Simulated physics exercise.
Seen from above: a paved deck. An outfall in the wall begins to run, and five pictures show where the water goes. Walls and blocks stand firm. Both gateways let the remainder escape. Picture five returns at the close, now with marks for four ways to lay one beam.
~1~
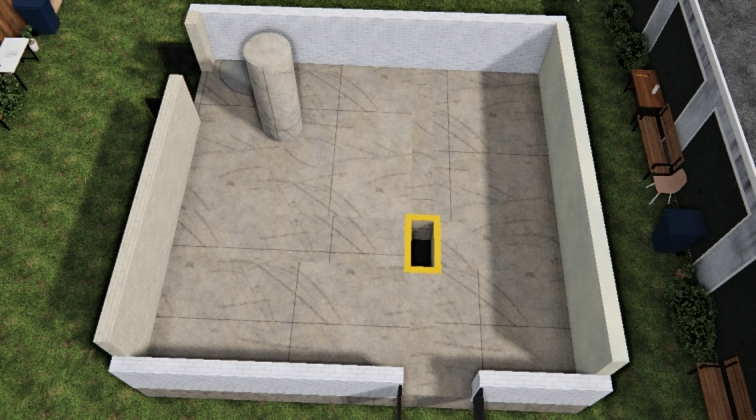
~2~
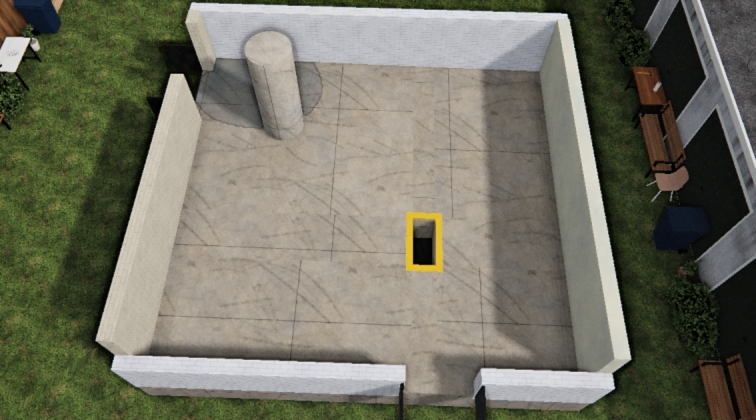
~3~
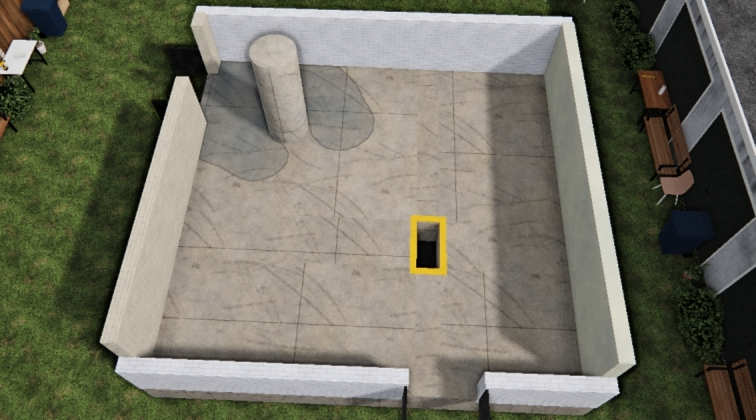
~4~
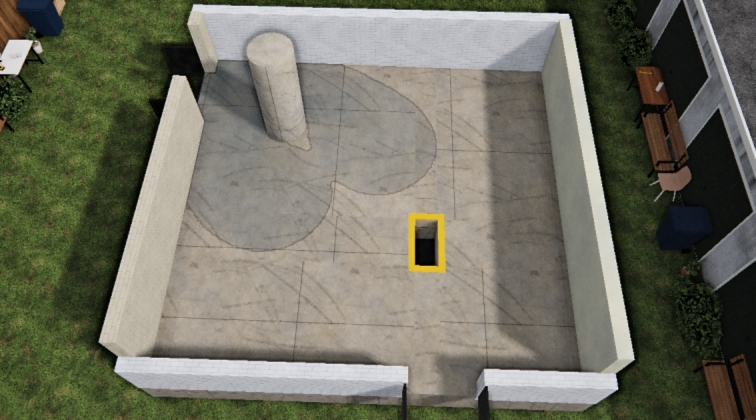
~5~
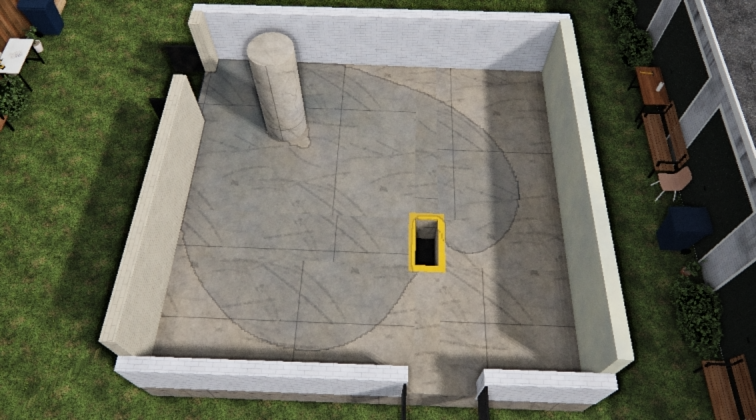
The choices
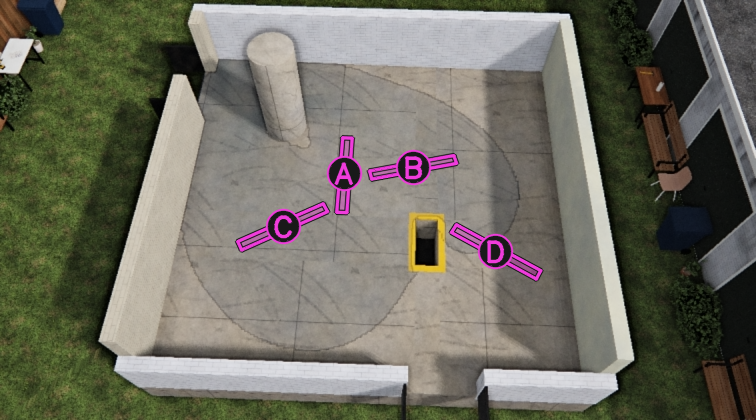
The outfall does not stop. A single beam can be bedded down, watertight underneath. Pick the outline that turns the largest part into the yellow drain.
Use place C.
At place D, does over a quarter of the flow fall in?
No, it does not.
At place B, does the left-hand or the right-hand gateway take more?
The right gate.
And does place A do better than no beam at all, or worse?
It is worse.
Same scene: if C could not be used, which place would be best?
D it is.
In magenta, A from (341, 212) to (347, 138); B from (370, 175) to (455, 159); C from (239, 245) to (325, 207); D from (453, 228) to (538, 274).
For place A, about 7 % of the stream goes into the yellow drain, about 84 % out by the gates.
For place B, about 9 % of the stream goes into the yellow drain, about 81 % out by the gates.
For place C, about 21 % of the stream goes into the yellow drain, about 69 % out by the gates.
For place D, about 14 % of the stream goes into the yellow drain, about 77 % out by the gates.
